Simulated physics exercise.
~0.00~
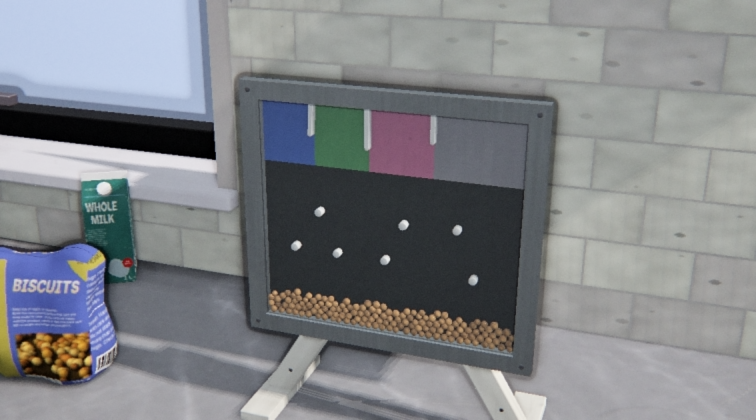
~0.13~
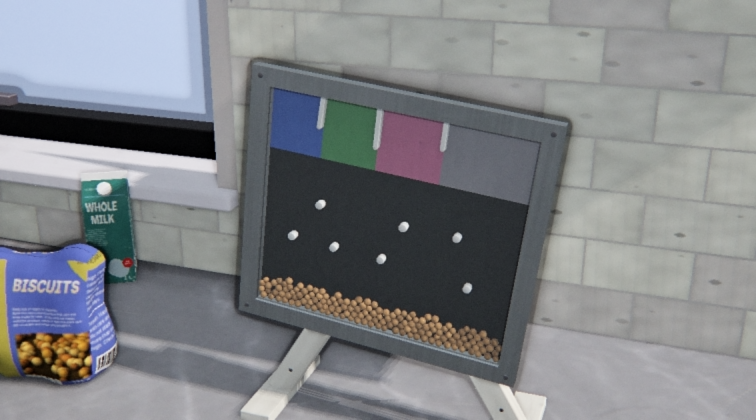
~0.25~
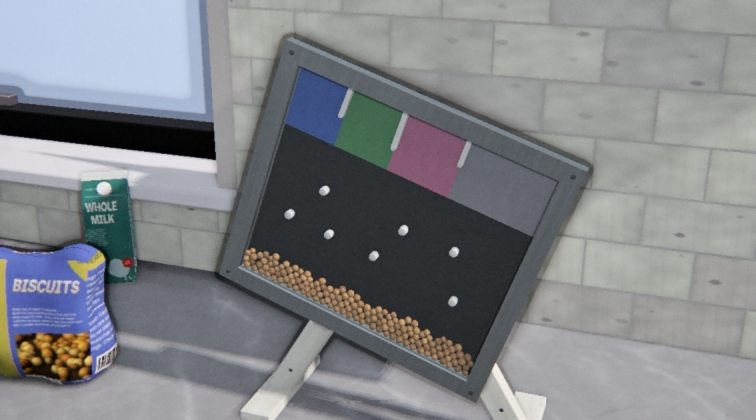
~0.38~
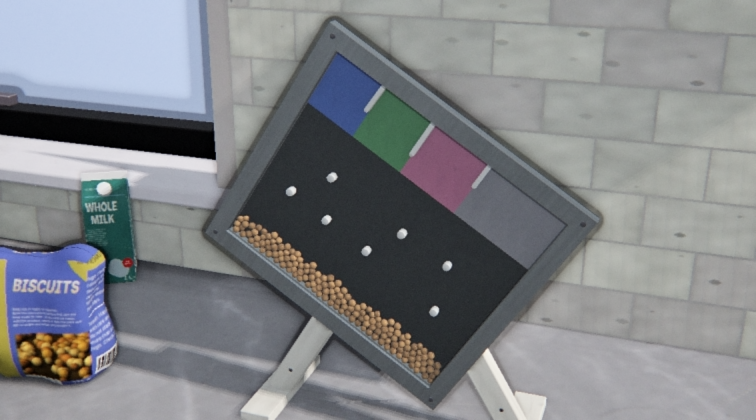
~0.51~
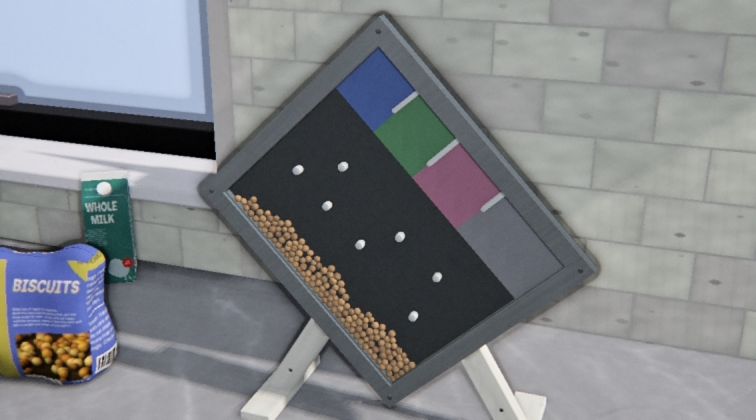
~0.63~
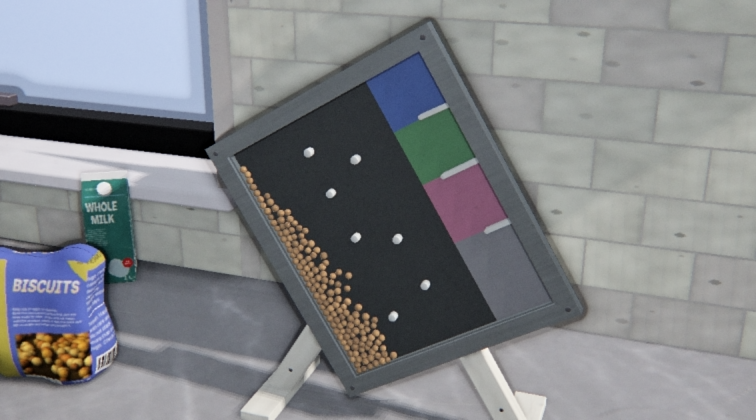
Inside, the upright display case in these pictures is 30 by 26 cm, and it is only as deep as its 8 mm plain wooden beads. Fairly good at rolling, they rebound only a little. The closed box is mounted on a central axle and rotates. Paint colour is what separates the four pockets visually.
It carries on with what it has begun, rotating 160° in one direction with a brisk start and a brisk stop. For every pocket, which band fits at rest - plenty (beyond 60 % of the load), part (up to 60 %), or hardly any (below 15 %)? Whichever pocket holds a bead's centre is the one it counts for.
Pink pocket - hardly any, blue pocket - hardly any, green pocket - hardly any, grey pocket - plenty.
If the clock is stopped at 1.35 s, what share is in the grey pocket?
Share: About 35 percent.
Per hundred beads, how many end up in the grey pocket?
Some 75 per cent.
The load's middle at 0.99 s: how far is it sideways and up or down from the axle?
9 cm left, 10 cm below.
After 0.99 s, it stands 97° clockwise; the beads' middle is 9 cm left of and 10 cm below the centre; nothing in the marked areas.
After 1.35 s, it stands 134° clockwise; the beads' middle is 8 cm left of and 10 cm below the centre; grey 35 %.
After 1.66 s, it stands 160° clockwise; the beads' middle is 8 cm left of and 11 cm below the centre; grey 75 %.
Settled by 2.4 s, it stands 160° clockwise; pink 5 %, blue 0 %, green 0 %, grey 75 %, elsewhere 25 %.
